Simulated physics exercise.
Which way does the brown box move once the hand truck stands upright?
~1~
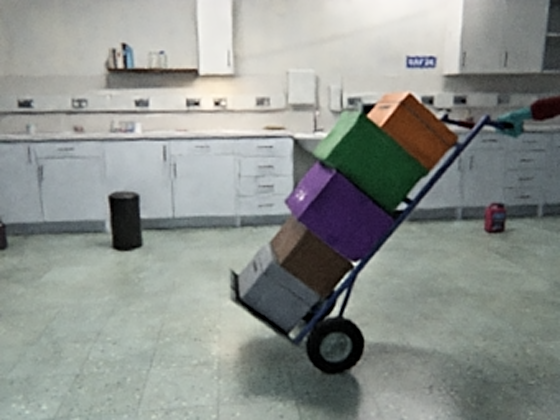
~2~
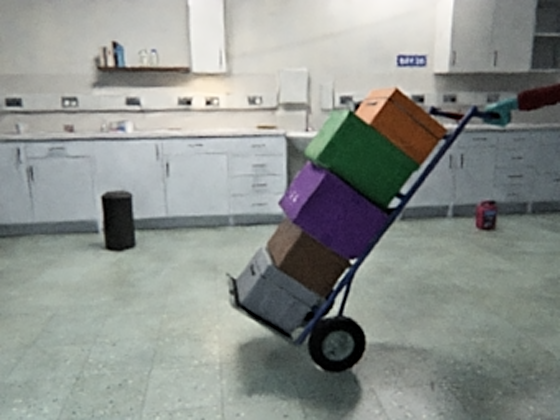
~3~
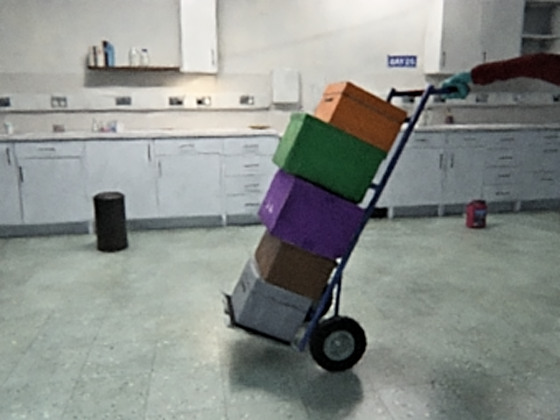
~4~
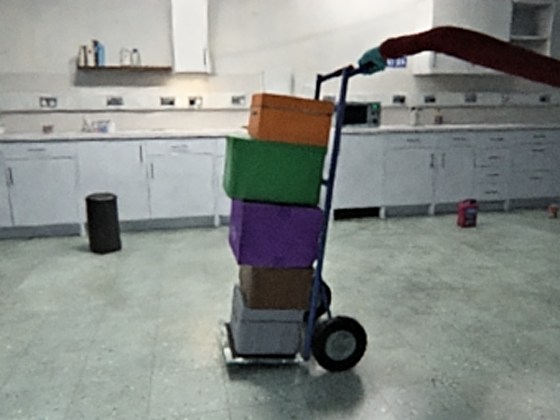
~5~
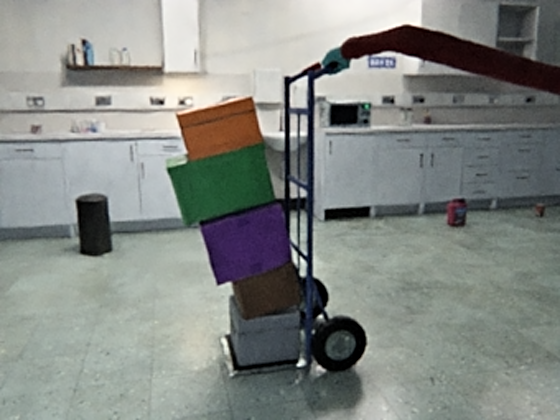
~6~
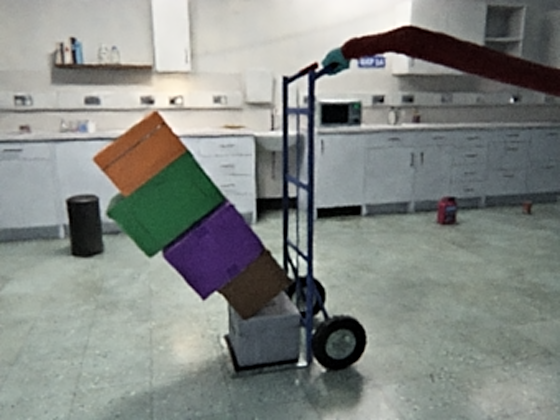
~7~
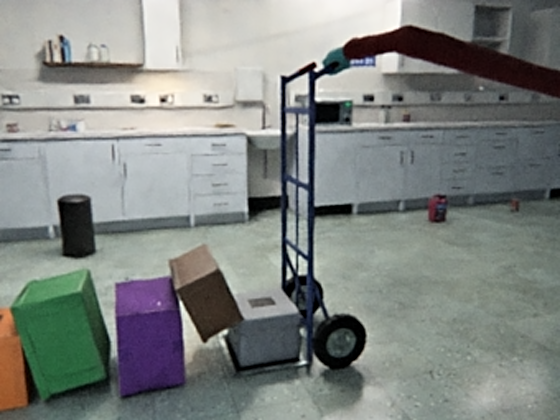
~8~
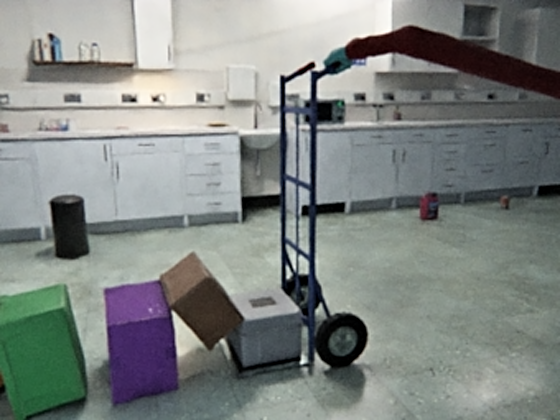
The brown box moves to the left, tipping over and ending up leaning against the grey box.
